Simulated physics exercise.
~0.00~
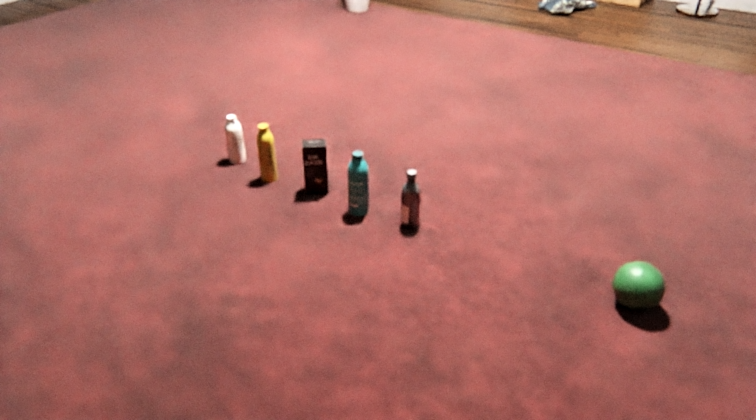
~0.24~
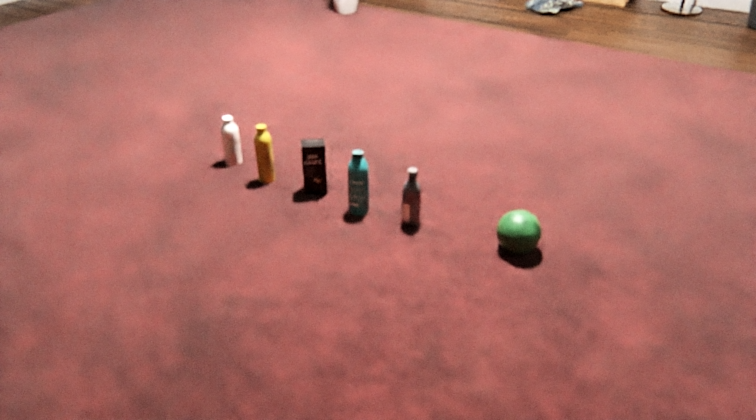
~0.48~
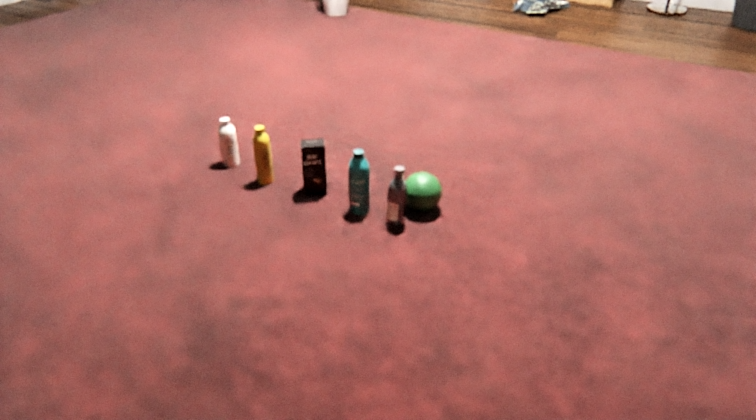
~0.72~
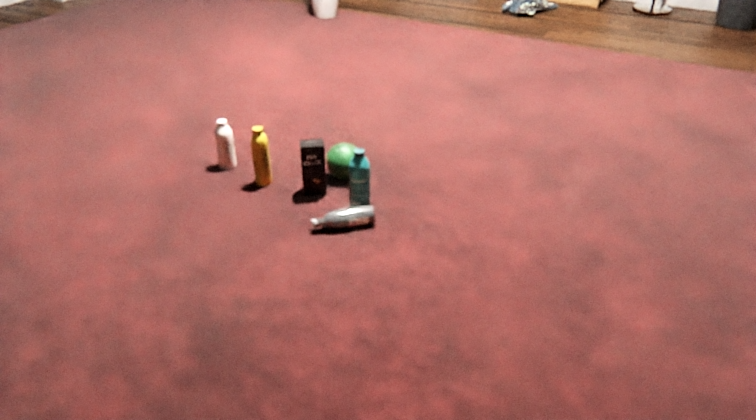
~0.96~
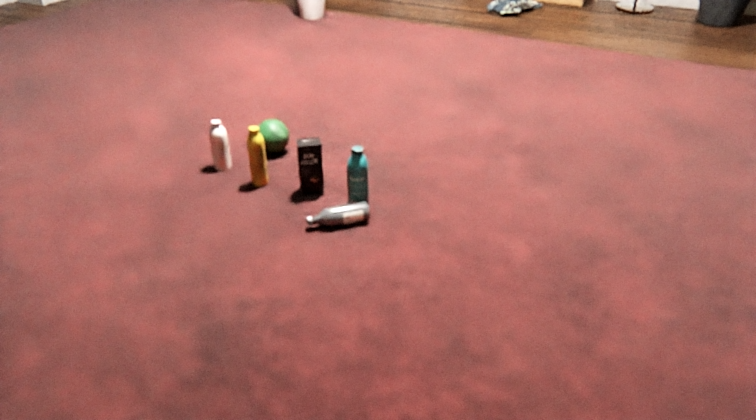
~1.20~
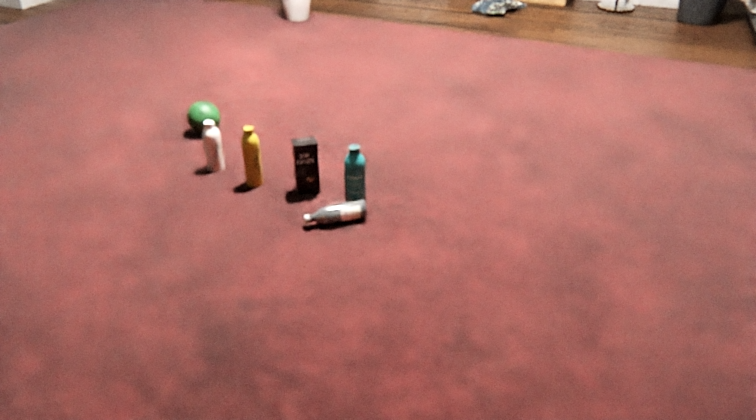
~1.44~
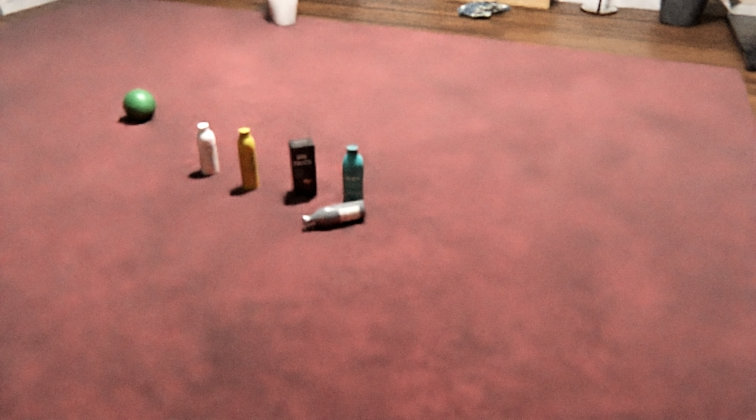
We see a green ball roll leftward across a dark red floor toward a row of four bottles and a black carton. The grey bottle topples onto its side as the ball passes behind the others, which stay standing, and the ball ends up beyond the white bottle at left.
